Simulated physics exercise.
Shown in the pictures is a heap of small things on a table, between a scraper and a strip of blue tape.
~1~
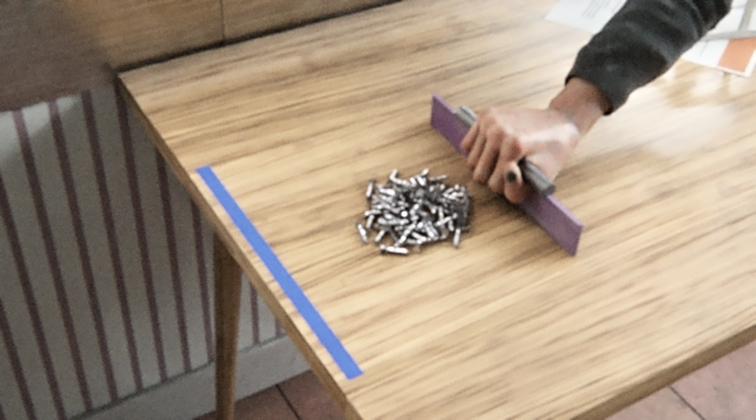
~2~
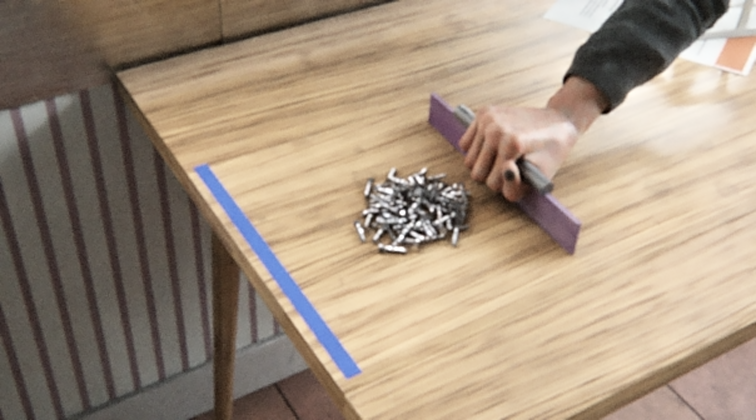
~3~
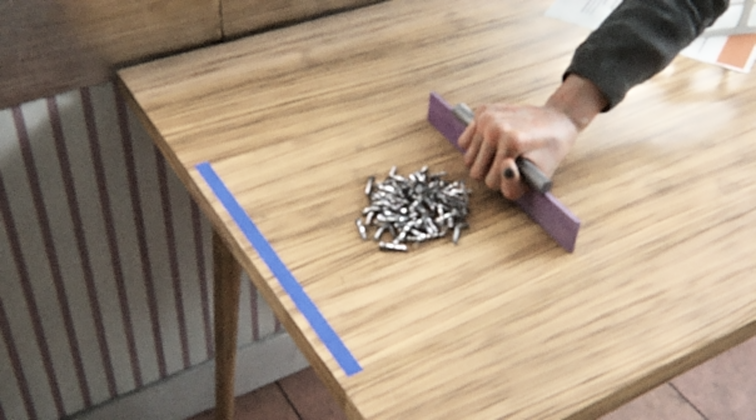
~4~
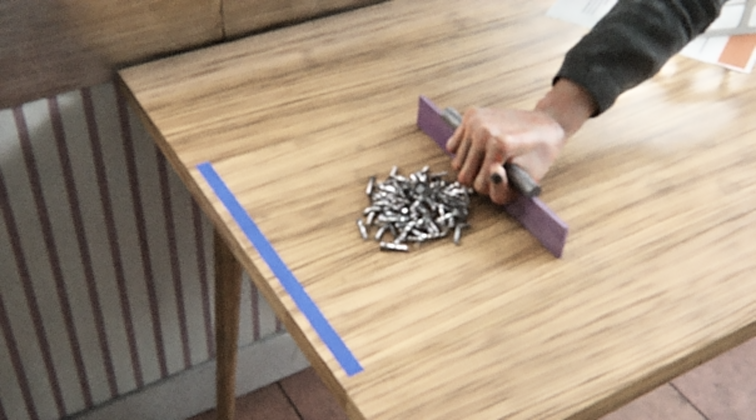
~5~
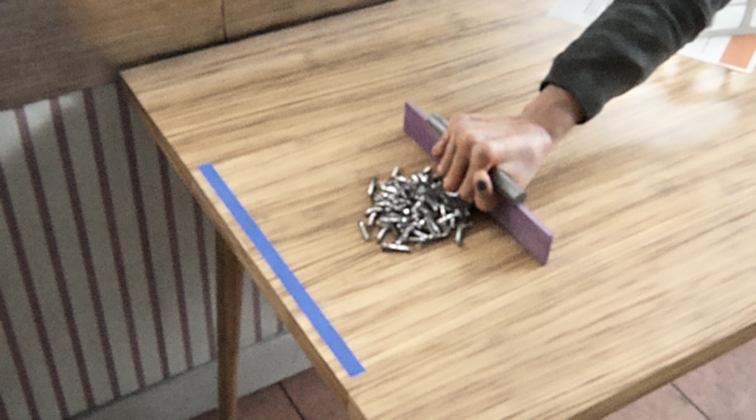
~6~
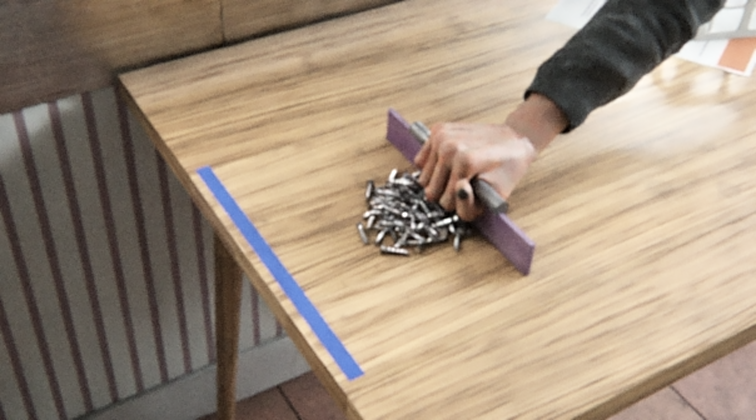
Hand holding a purple scraper on a wooden table, resting beside a heap of small metal pieces, then pushing left into it.
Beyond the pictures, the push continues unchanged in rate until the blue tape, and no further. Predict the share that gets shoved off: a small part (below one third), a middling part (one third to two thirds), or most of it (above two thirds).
It will be most of it, above two thirds.
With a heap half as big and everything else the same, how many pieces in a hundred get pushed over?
It comes to 100 per cent or so.
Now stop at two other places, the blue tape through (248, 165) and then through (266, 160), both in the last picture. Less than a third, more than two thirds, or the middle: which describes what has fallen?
For the first place it's under a third, and for the second it's under a third.
Just after the last frame, scraper still moving, near (362, 204); heap all on the table, its front near (290, 251).
A moment on, scraper stopped at the blue tape; heap the larger part over the edge.
Further on, scraper stopped at the blue tape; heap every one over the edge.
When it is over, scraper stopped at the blue tape; heap every one over the edge.
